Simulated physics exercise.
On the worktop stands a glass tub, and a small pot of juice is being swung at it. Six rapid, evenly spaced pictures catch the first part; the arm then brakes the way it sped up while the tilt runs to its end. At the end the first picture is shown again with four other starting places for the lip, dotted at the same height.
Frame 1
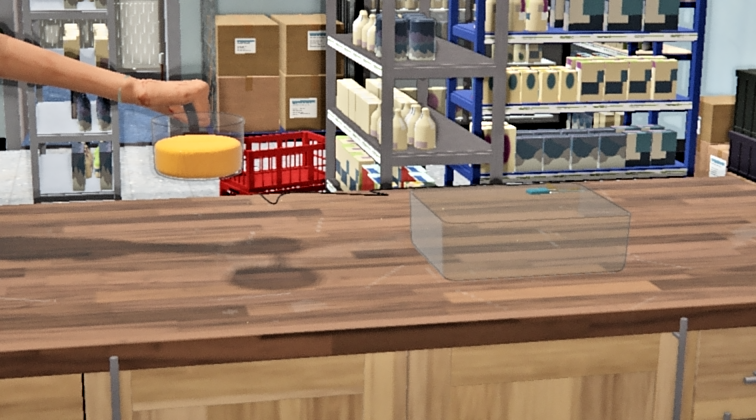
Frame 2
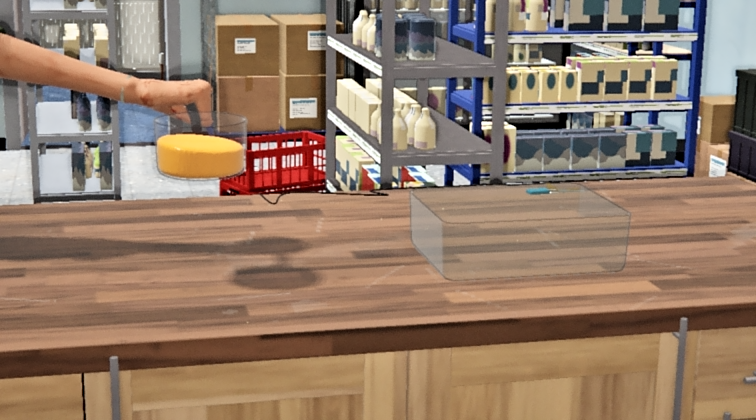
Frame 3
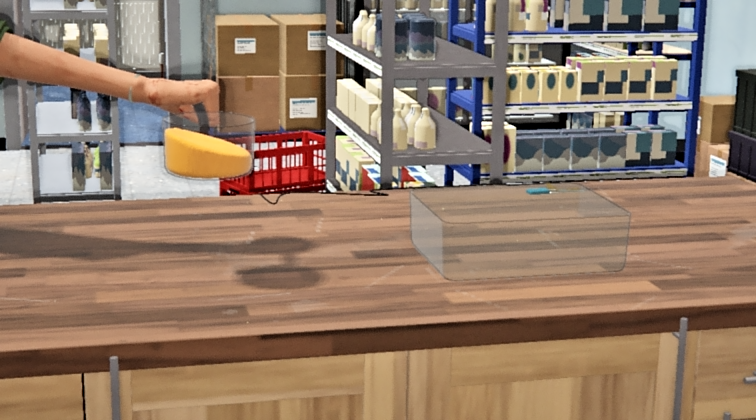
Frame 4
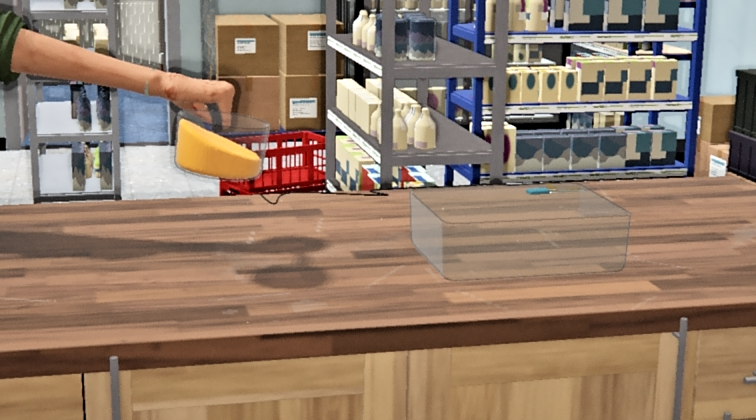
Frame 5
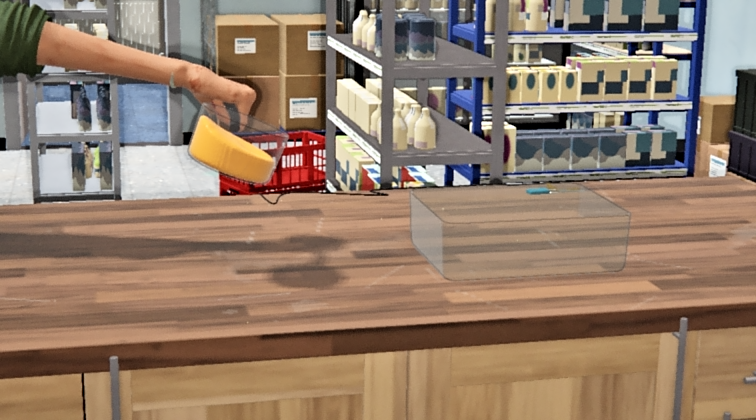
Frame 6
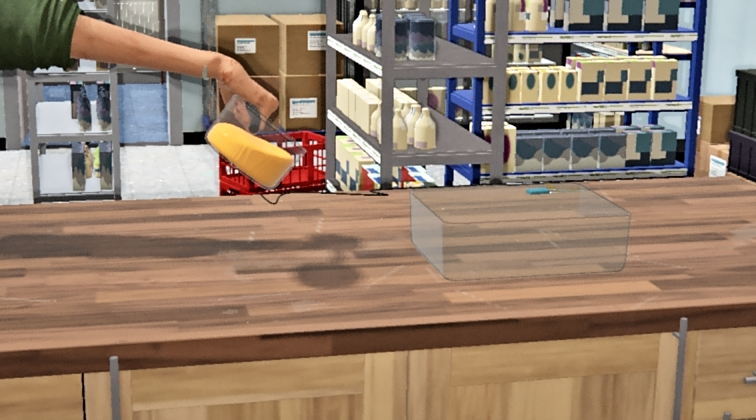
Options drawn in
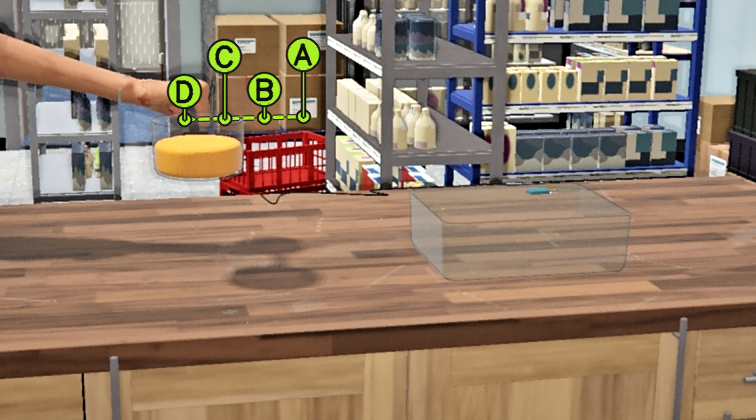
A hand moves a small pot of orange juice rightward above a worktop, gradually tilting it.
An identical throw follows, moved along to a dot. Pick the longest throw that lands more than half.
I would pick place A.
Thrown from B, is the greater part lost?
Yes, it does.
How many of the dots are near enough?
One of them.
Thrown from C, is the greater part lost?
Yes, that goes wrong.
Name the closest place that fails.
B.
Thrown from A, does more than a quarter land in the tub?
Yes, it does.
In lime, A at (303, 116); B at (264, 117); C at (224, 118); D at (184, 119).
If A is chosen, about 80 % lands in the tub, 5 % falls short and 15 % goes beside or beyond.
If B is chosen, about 11 % lands in the tub, 85 % falls short and 4 % goes beside or beyond.
If C is chosen, about 0 % lands in the tub, 97 % falls short and 3 % goes beside or beyond.
If D is chosen, about 0 % lands in the tub, 100 % falls short.
